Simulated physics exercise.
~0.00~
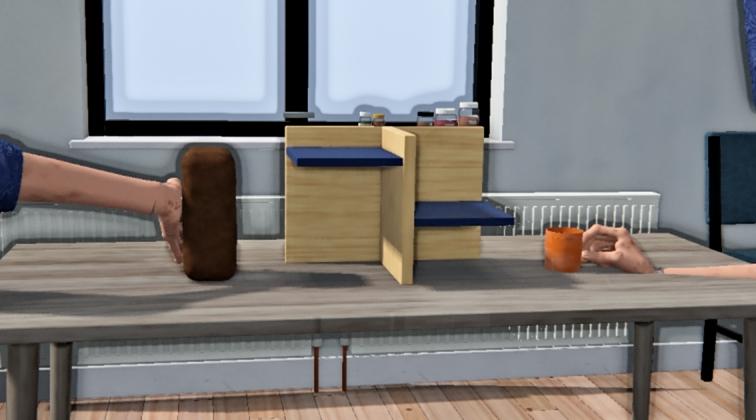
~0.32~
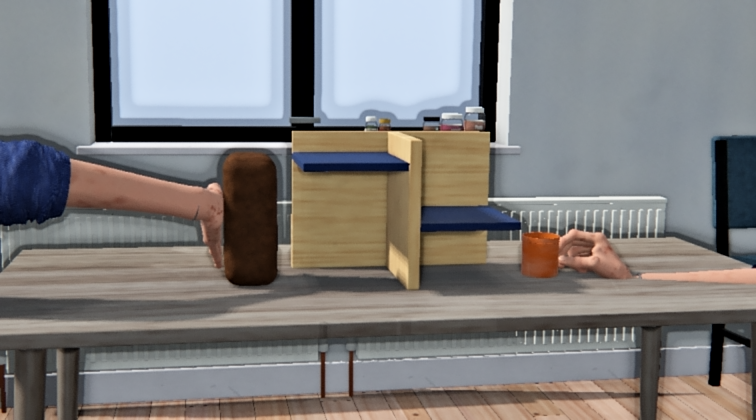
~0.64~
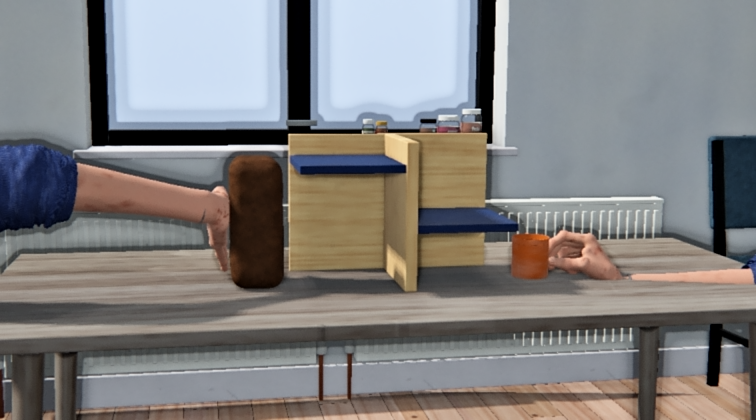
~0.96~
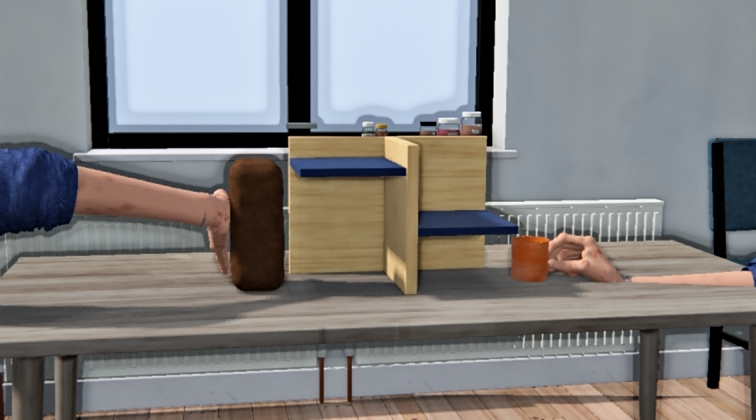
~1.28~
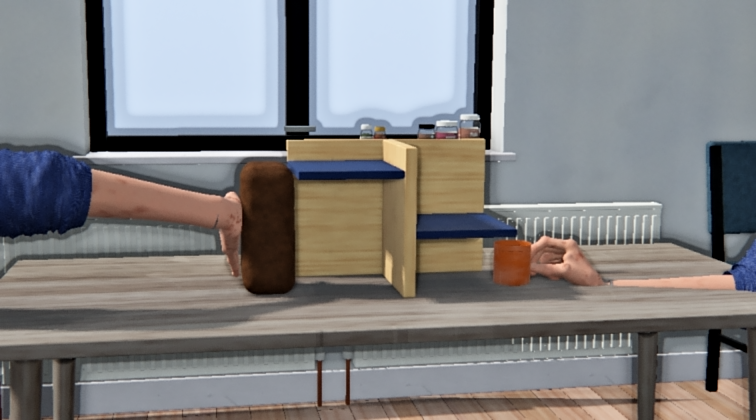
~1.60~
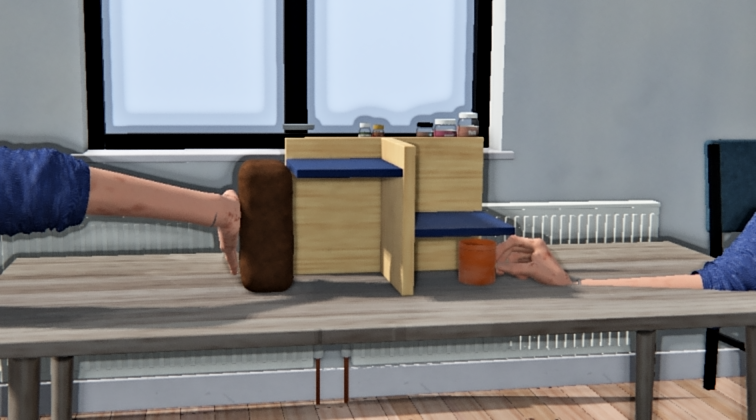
Two hands slid things toward a small wooden shelf on a table, a tall brown loaf from the left and an orange beaker from the right, until the loaf stopped against the shelf's side and the beaker slipped under the lower blue ledge.
